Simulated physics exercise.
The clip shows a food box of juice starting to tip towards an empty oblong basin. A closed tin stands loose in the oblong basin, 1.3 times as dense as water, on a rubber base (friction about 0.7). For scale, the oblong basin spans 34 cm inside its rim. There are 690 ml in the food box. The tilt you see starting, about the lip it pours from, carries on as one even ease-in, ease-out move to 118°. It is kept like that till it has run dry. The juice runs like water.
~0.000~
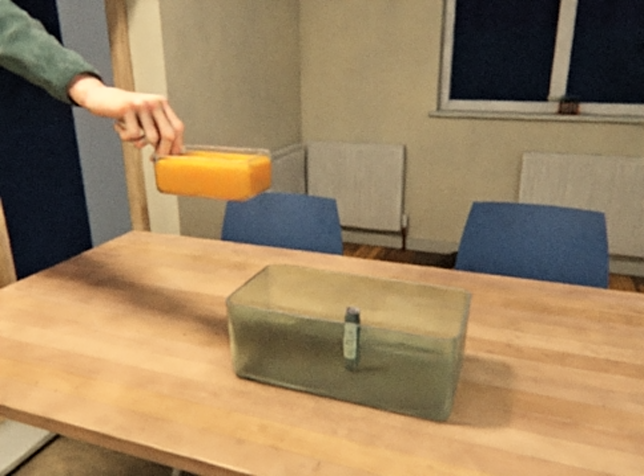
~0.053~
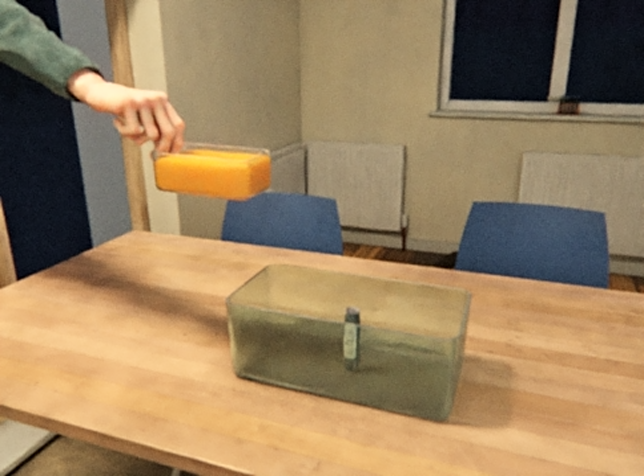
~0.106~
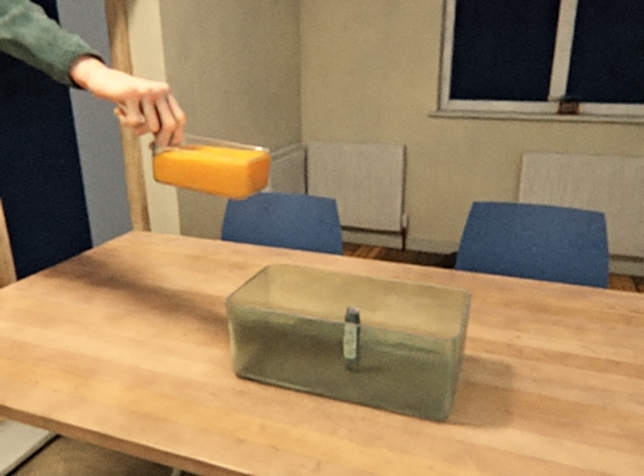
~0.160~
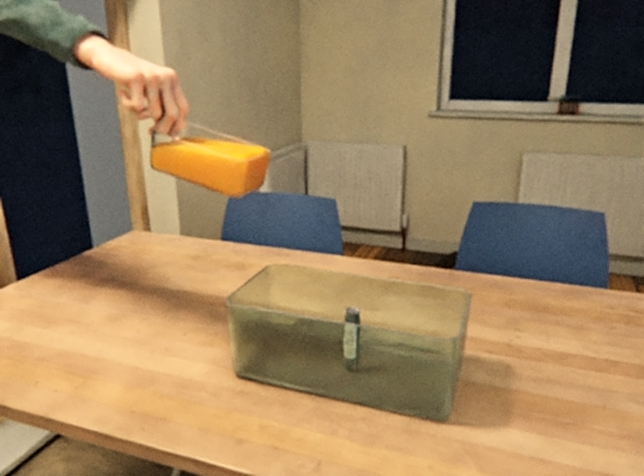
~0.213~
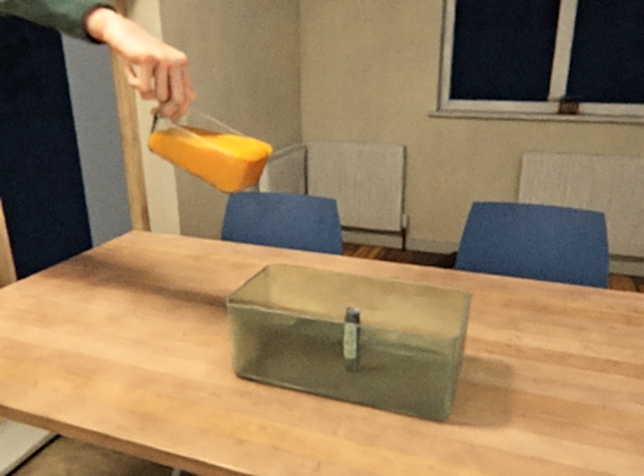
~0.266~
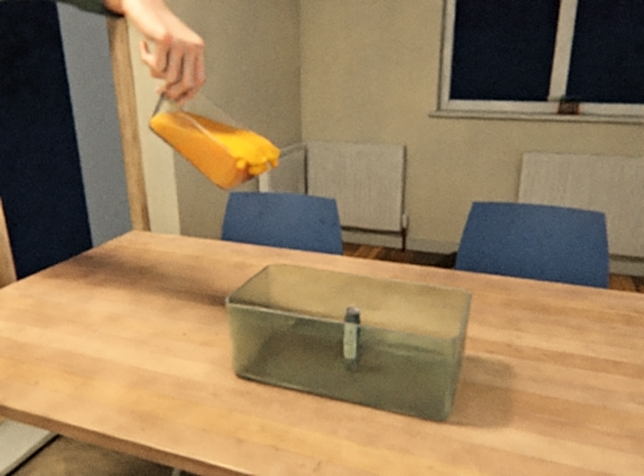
A hand tilts a clear box of orange juice rightward above a glass basin.
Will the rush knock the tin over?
The tin stays up.
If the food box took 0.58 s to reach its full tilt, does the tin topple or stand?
Then it stays up.
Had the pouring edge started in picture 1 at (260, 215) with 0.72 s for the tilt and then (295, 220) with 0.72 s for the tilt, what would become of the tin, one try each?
First it falls; then it stays up.
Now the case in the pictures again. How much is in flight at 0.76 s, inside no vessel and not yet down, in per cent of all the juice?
About 7 per cent.
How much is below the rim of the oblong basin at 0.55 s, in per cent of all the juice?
About 16 per cent.
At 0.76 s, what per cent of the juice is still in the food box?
About 0 per cent.
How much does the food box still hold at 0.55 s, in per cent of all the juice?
Some 10 per cent.
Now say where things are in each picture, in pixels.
It leans 0°; its right rim is at (259, 157); the juice meets the walls at (172, 156) and (260, 162); the oblong basin's rim runs from (248, 282) to (466, 315); the tin's top is at (352, 313), in the first picture.
It leans 2°; its right rim is at (259, 157); the juice meets the walls at (172, 155) and (260, 161), in the second picture.
It leans 6°; its right rim is at (259, 157); the juice meets the walls at (171, 150) and (260, 157), in the third picture.
It leans 14°; its right rim is at (259, 158); the juice meets the walls at (170, 141) and (261, 155); 1 per cent is over the edge, in the fourth picture.
It leans 24°; its right rim is at (259, 158); the juice meets the walls at (169, 129) and (258, 151); 5 per cent is over the edge, in the fifth picture.
It leans 35°; its right rim is at (258, 158); the juice meets the walls at (169, 114) and (245, 140); 11 per cent is over the edge, in the sixth picture.
By 0.55 s the tilt is 103° and 10 per cent is still to pour; the tin stands where it began.
By 0.76 s the tilt is 118° and 0 per cent is still to pour; the tin stands where it began.
By 0.98 s the tilt is 118° and 0 per cent is still to pour; the tin stands where it began.
By 1.22 s the tilt is 118° and 0 per cent is still to pour; the tin stands where it began.
At rest the tin stands where it began.
